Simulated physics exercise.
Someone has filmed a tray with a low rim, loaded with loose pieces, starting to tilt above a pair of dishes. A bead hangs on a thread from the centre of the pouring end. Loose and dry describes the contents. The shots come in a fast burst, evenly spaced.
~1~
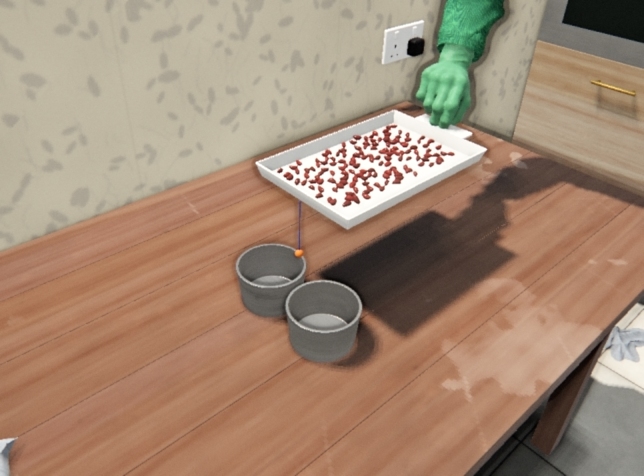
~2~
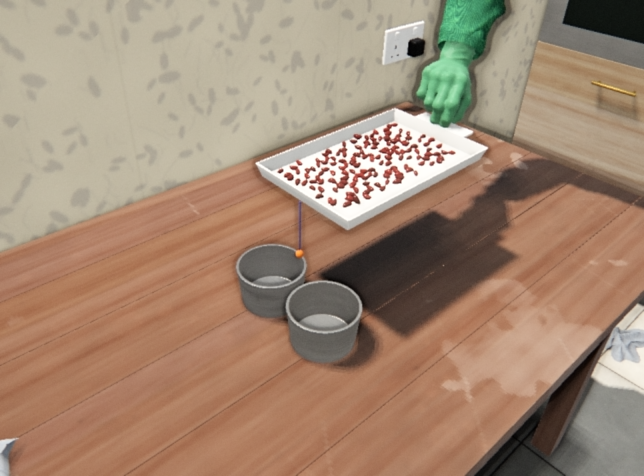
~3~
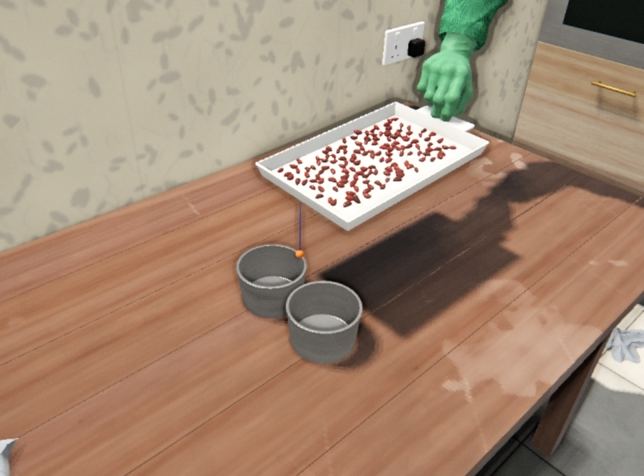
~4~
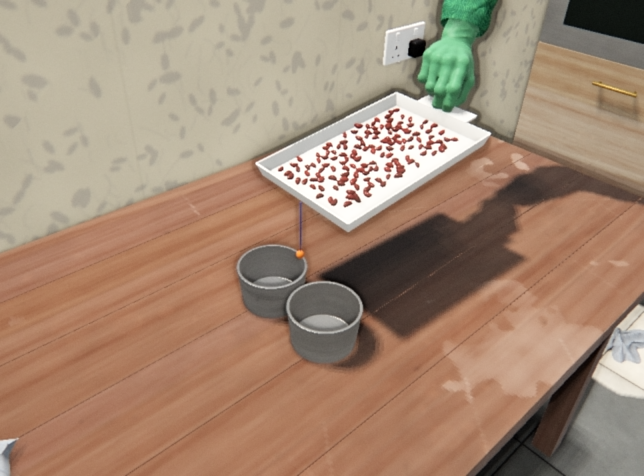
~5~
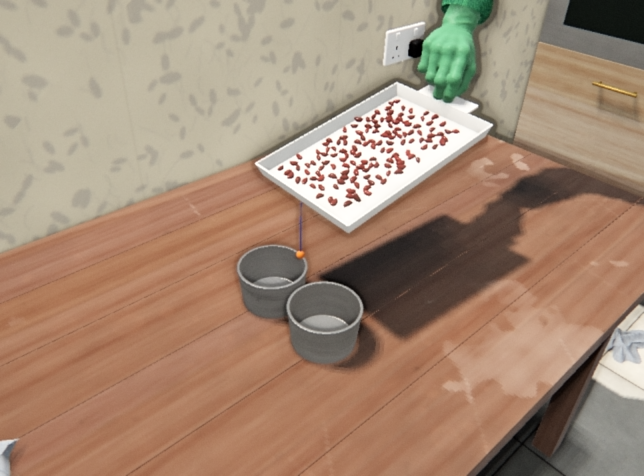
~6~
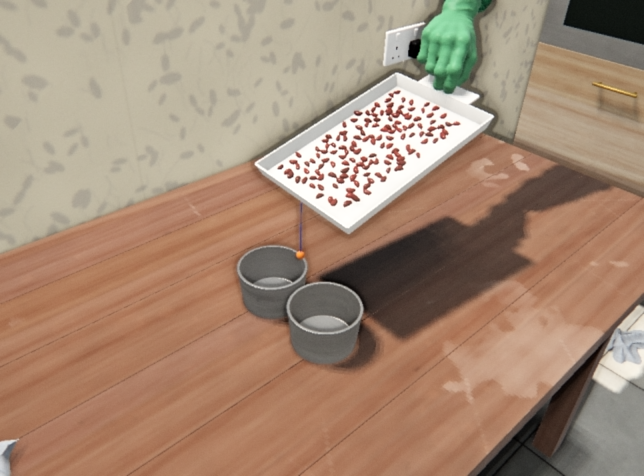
A green hand slowly raises the far end of a white tray of red beans.
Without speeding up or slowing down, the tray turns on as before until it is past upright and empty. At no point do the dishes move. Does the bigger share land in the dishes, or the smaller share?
I'd say the dishes catch most of it, honestly.
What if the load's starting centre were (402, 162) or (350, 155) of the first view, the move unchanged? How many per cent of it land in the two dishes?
Some 90 and then some 90 per cent.
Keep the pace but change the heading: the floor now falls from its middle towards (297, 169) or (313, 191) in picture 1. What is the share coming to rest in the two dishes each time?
Lab note: Case 1 near 10 %, case 2 near 50 %.
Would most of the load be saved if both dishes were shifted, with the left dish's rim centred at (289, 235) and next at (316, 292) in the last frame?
Held in all, by try: A smaller portion, then a larger portion.
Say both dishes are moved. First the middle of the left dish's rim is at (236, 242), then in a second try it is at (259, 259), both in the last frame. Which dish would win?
First try, the rightmost dish; second try, the rightmost dish.
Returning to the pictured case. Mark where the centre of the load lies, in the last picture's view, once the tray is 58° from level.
I'd mark the middle close to (325, 190).
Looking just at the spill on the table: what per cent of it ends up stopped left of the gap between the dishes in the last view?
Close to 80 %.
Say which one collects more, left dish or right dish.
It is the right dish.
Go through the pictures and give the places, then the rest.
Corners of the pouring end at (262, 163) and (348, 216), level; middle of the load at (371, 160), kidney beans; left dish at (245, 292); right dish at (296, 336); bead on its thread at (299, 254), in the first frame.
Corners of the pouring end at (262, 163) and (348, 216), level; middle of the load at (372, 159), in the second frame.
Corners of the pouring end at (262, 163) and (348, 218), tipped barely, lowest at the right corner; middle of the load at (372, 156), in the third frame.
Corners of the pouring end at (262, 163) and (348, 219), tipped a little, lowest at the right corner; middle of the load at (373, 151), in the fourth frame.
Corners of the pouring end at (261, 163) and (348, 221), tipped a little, lowest at the right corner; middle of the load at (373, 146), in the fifth frame.
Corners of the pouring end at (261, 163) and (348, 223), tipped a little, lowest at the right corner; middle of the load at (373, 142); left dish at (246, 294); right dish at (297, 337), in the sixth frame.
Soon after the last picture, tray tipped steeply; nearly all on the tray; a stray few in the right dish; a stray few in the air.
A little later, tray tipped right over; about two thirds on the tray; a small part in the right dish; a stray few in the left dish; a small part outside both; about a quarter in the air.
Later still, tray tipped past a quarter turn; about two thirds in the right dish; about a quarter in the left dish; about a quarter outside both.
At rest, tray tipped past a quarter turn; about two thirds in the right dish; about a quarter in the left dish; about a quarter outside both.
